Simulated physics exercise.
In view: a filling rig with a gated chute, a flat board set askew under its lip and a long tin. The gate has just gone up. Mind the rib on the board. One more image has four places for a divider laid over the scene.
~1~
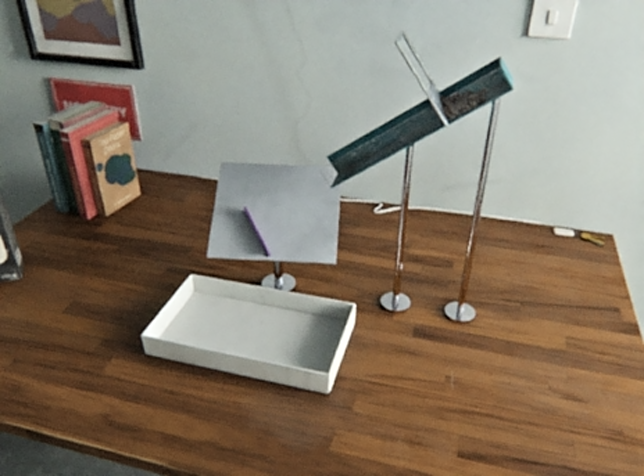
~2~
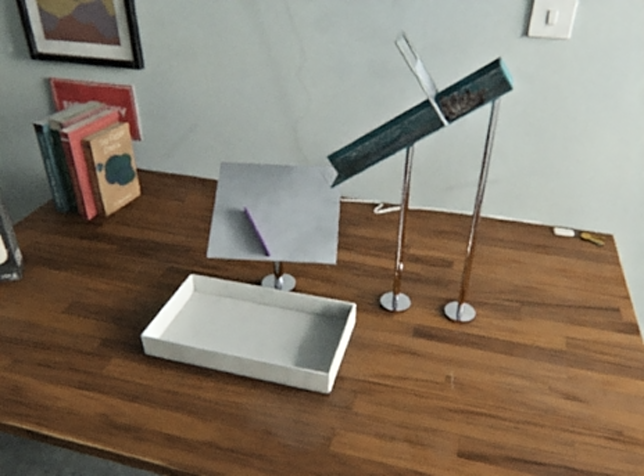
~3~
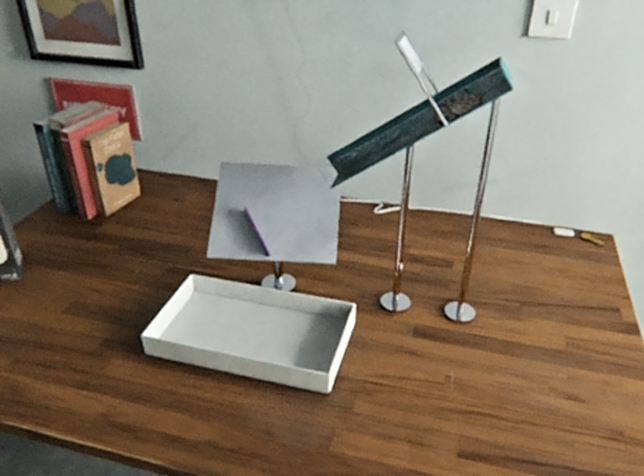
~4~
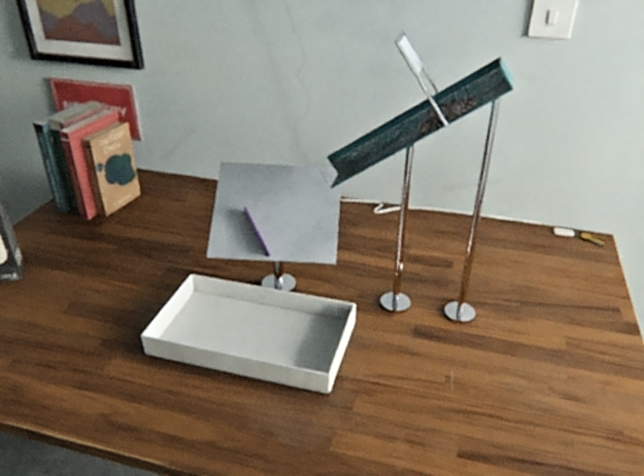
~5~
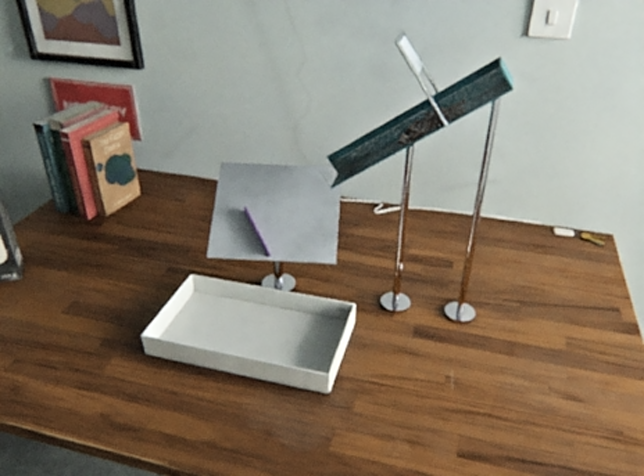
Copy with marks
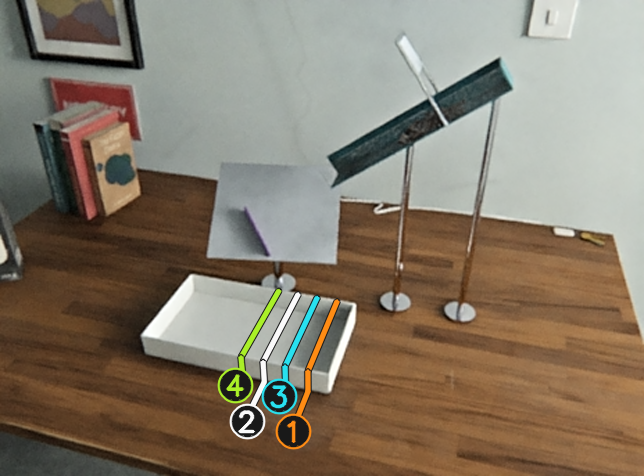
Dark berries crept a short way down a sloping green chute past its raised gate, while the tilted grey board with a purple rib and the empty white tray below stayed still.
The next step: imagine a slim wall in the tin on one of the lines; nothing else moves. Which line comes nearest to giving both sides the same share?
Line 2 does it best.
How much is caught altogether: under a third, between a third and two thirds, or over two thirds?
Over two thirds.
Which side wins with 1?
The left side.
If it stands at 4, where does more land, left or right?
More lands on the right.
On the marked copy, line 1 crosses the front rim at (308, 370); line 2 crosses the front rim at (263, 361); line 3 crosses the front rim at (285, 365); line 4 crosses the front rim at (241, 356).
With 1, of what is caught, the whole lot on the left of the divider, none at all on the right.
With 2, of what is caught, close to half on the left of the divider, close to half on the right.
With 3, of what is caught, all but a few on the left of the divider, only a few on the right.
With 4, of what is caught, a small share on the left of the divider, all but a few on the right.
